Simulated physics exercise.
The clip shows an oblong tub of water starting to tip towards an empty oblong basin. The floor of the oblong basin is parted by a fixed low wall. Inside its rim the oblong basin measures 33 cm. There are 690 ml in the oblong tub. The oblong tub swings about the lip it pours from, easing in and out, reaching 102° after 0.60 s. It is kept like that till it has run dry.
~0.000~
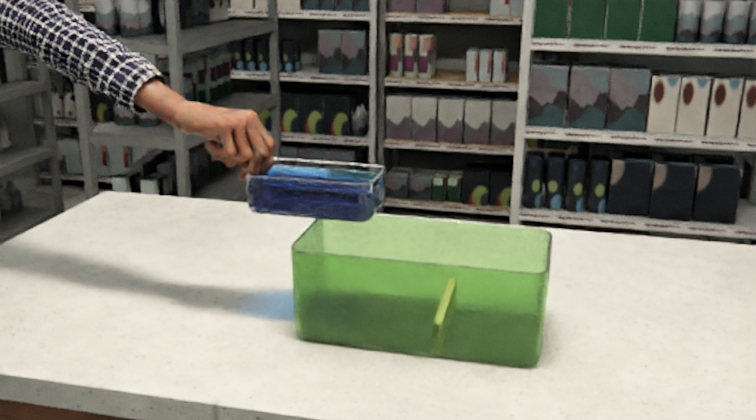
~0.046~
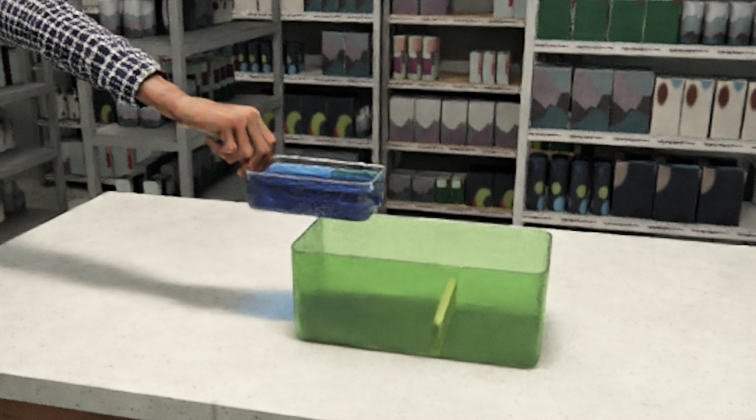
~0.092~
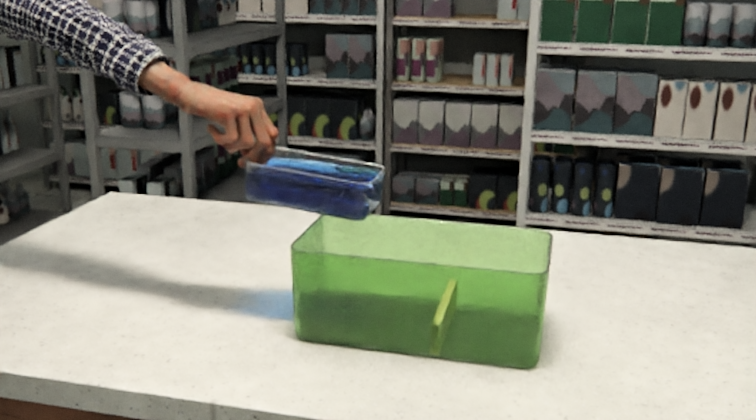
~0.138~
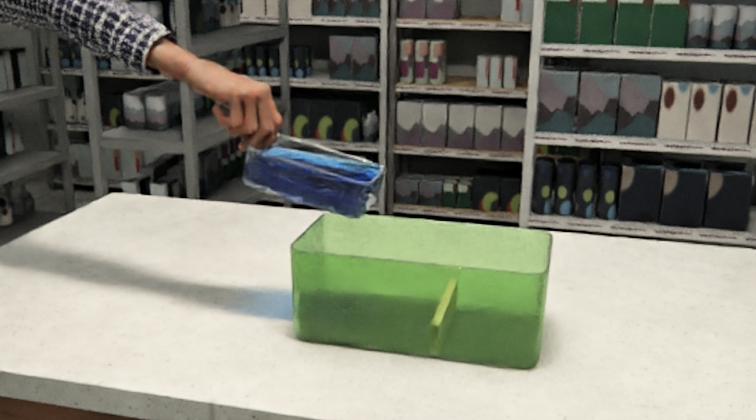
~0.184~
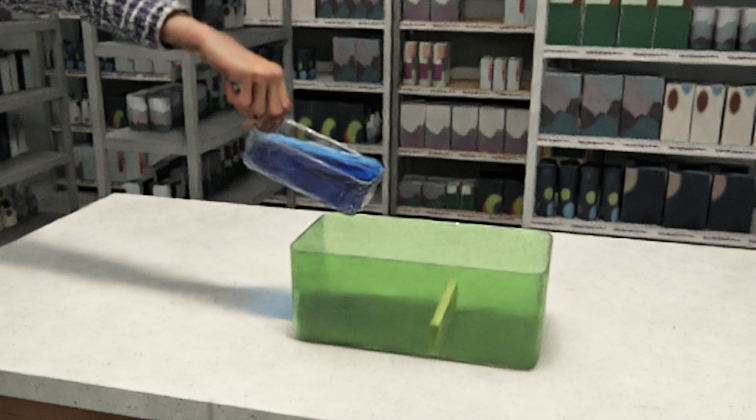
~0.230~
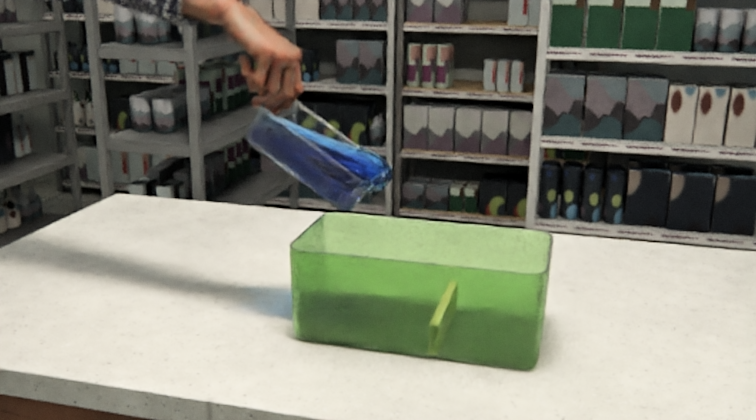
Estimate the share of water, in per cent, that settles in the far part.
The far part has some 58 per cent.
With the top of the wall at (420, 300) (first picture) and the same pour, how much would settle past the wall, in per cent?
Then about 75 per cent.
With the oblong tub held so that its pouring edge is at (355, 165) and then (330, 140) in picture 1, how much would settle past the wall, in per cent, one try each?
In turn about 50 and 30 per cent.
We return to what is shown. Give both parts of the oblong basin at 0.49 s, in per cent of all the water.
Left about 12, right about 18.
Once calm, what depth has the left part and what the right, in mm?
Left about 8 mm, right about 20 mm.
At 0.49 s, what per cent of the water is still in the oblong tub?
Some 14 per cent.
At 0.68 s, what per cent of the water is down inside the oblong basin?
Near 90 in a hundred.
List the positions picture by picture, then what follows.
In the first frame, it leans 0°; its right rim is at (379, 177); the water meets the walls at (260, 172) and (378, 181); the oblong basin's rim runs from (308, 230) to (550, 252); the wall's top is at (445, 301).
In the second frame, it leans 1°; its right rim is at (378, 177); the water meets the walls at (259, 170) and (378, 179).
In the third frame, it leans 6°; its right rim is at (378, 177); the water meets the walls at (259, 164) and (378, 176).
In the fourth frame, it leans 13°; its right rim is at (378, 177); the water meets the walls at (259, 153) and (379, 172); 1 per cent is over the edge.
In the fifth frame, it leans 22°; its right rim is at (377, 177); the water meets the walls at (259, 139) and (370, 167); 4 per cent is over the edge.
In the sixth frame, it leans 33°; its right rim is at (377, 177); the water meets the walls at (264, 121) and (355, 153); 9 per cent is over the edge.
By 0.49 s the tilt is 94° and 15 per cent is still to pour, 12 is left of the wall and 18 right of it.
By 0.68 s the tilt is 102° and 1 per cent is still to pour, 16 is left of the wall and 73 right of it.
By 0.88 s the tilt is 102° and 1 per cent is still to pour, 28 is left of the wall and 56 right of it.
By 1.10 s the tilt is 102° and 0 per cent is still to pour, 36 is left of the wall and 58 right of it.
At rest 36 per cent lies left of the wall, 58 right of it and 6 outside.
